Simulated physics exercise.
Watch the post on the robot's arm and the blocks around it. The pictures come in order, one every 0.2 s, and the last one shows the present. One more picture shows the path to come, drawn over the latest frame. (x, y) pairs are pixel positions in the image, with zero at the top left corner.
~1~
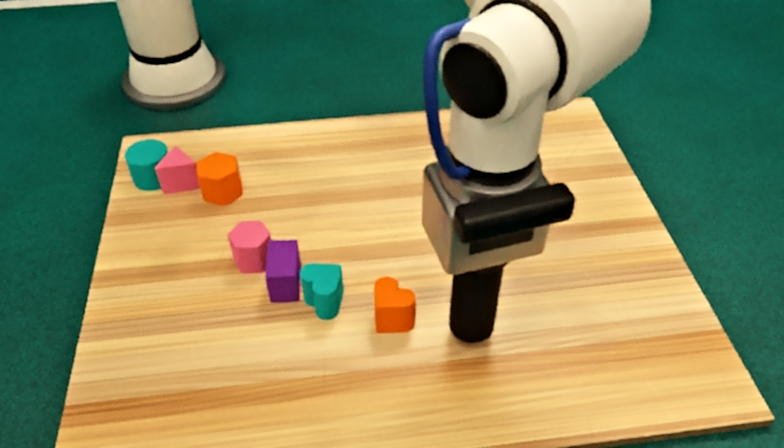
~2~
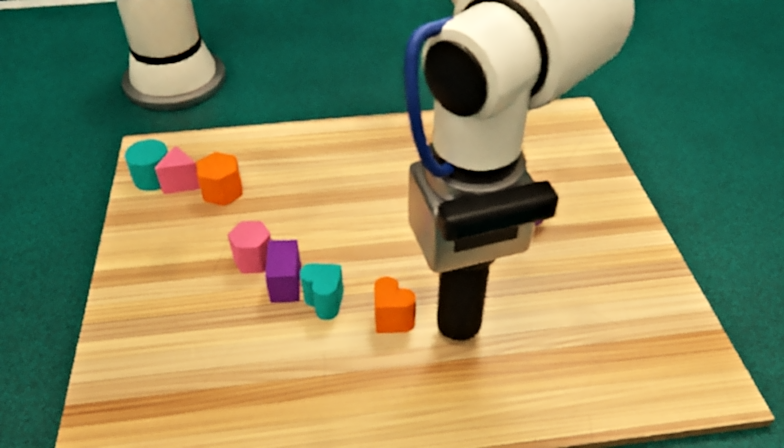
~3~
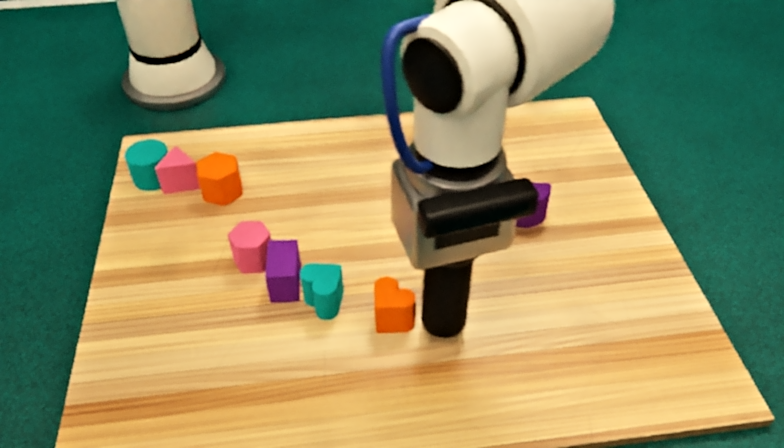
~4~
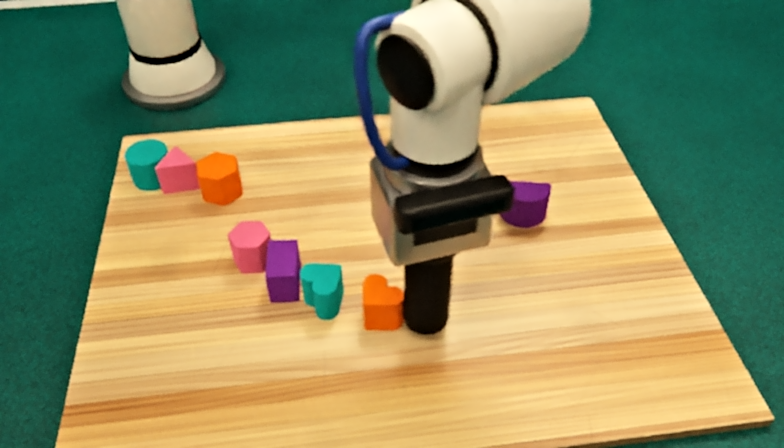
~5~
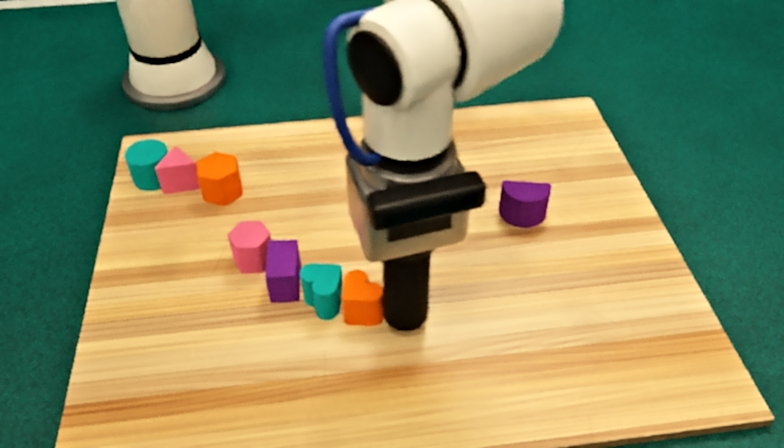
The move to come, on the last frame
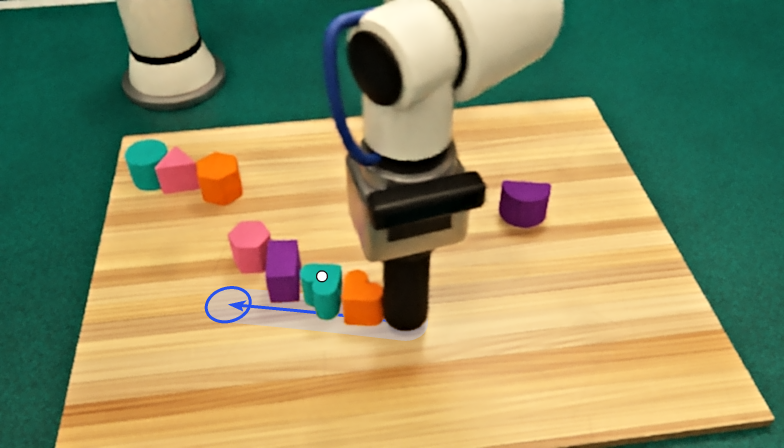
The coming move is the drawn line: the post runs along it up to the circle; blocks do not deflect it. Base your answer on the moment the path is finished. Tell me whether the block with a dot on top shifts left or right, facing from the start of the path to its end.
It gets pushed left.
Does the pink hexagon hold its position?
No, I don't think so.
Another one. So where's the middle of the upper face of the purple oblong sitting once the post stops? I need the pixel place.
The middle of its upper face will lie at (245, 248).
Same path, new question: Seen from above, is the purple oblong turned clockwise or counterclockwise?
The answer is clockwise.
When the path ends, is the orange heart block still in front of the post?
Yes.
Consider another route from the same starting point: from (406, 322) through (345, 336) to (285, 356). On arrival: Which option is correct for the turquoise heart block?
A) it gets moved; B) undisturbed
I choose A.
The line goes from (406, 322) to (228, 304); the dot is on the turquoise heart block.
What follows on the original path. One third of the way, post at (344, 307); pink hexagon at (242, 225); purple oblong at (249, 250), turned 70° clockwise; turquoise heart block at (267, 272); orange heart block at (299, 279).
Two thirds of the way, post at (284, 301); pink hexagon at (242, 224); purple oblong at (246, 249), turned 90° clockwise; turquoise heart block at (202, 278), turned 15° anticlockwise; orange heart block at (236, 277).
At the end, post at (226, 295); pink hexagon at (242, 224); purple oblong at (245, 248), turned 90° clockwise; turquoise heart block at (142, 278), turned 20° anticlockwise; orange heart block at (177, 273), turned 15° anticlockwise.
